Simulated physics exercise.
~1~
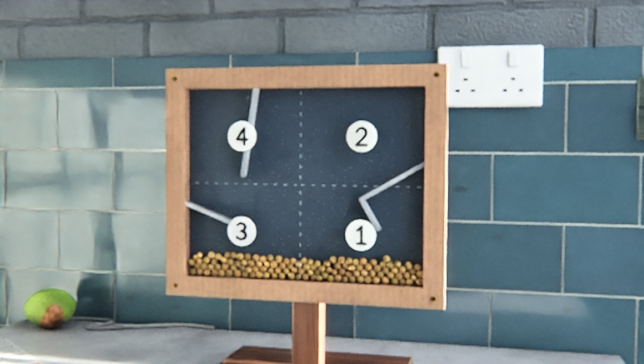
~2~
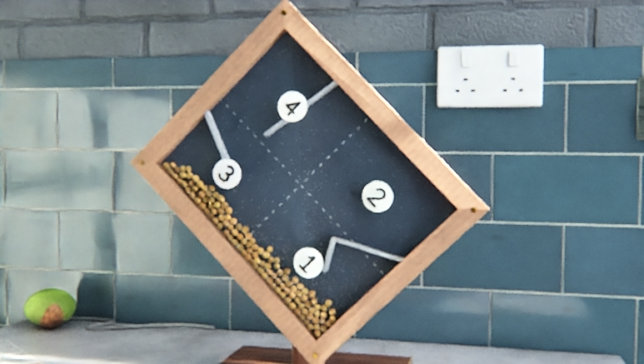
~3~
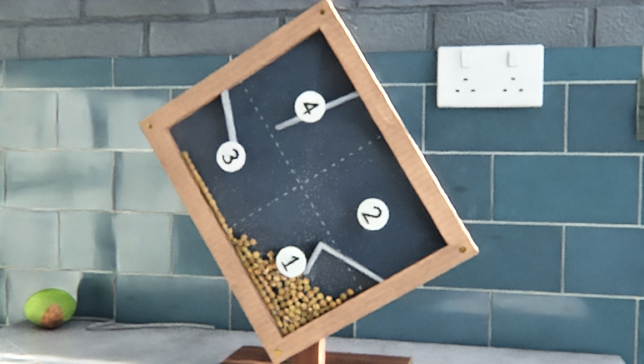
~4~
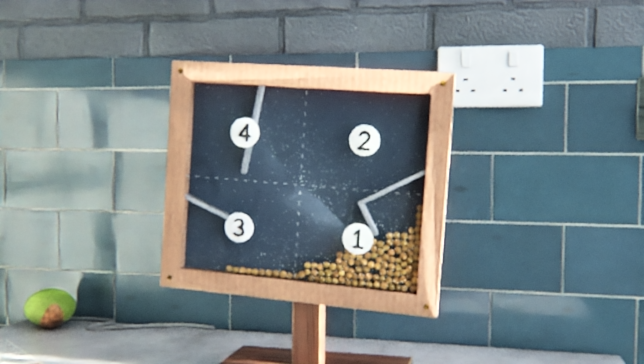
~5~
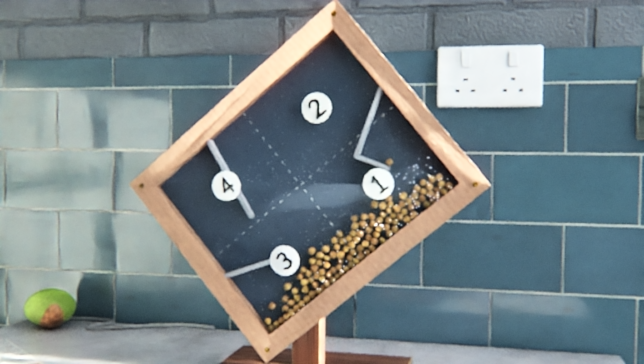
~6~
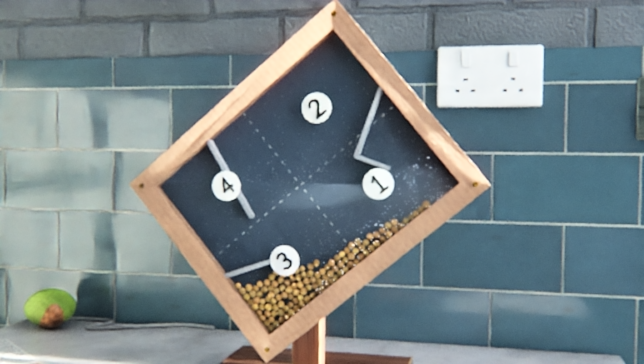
At the start, a wooden-framed box with a clear front and numbered quarters stands almost level on a counter before blue tiles, small tan beads spread along its bottom. The box turns clockwise, and the beads slide down toward the corner by the number one, heaping up there. It then swings back anticlockwise, still holding the heap at the lower right as it nears level. Tilting on the other way, it sends the beads tumbling down toward the number three. The box stops tilted, most beads piled near three, a thinning trail reaching up toward one.
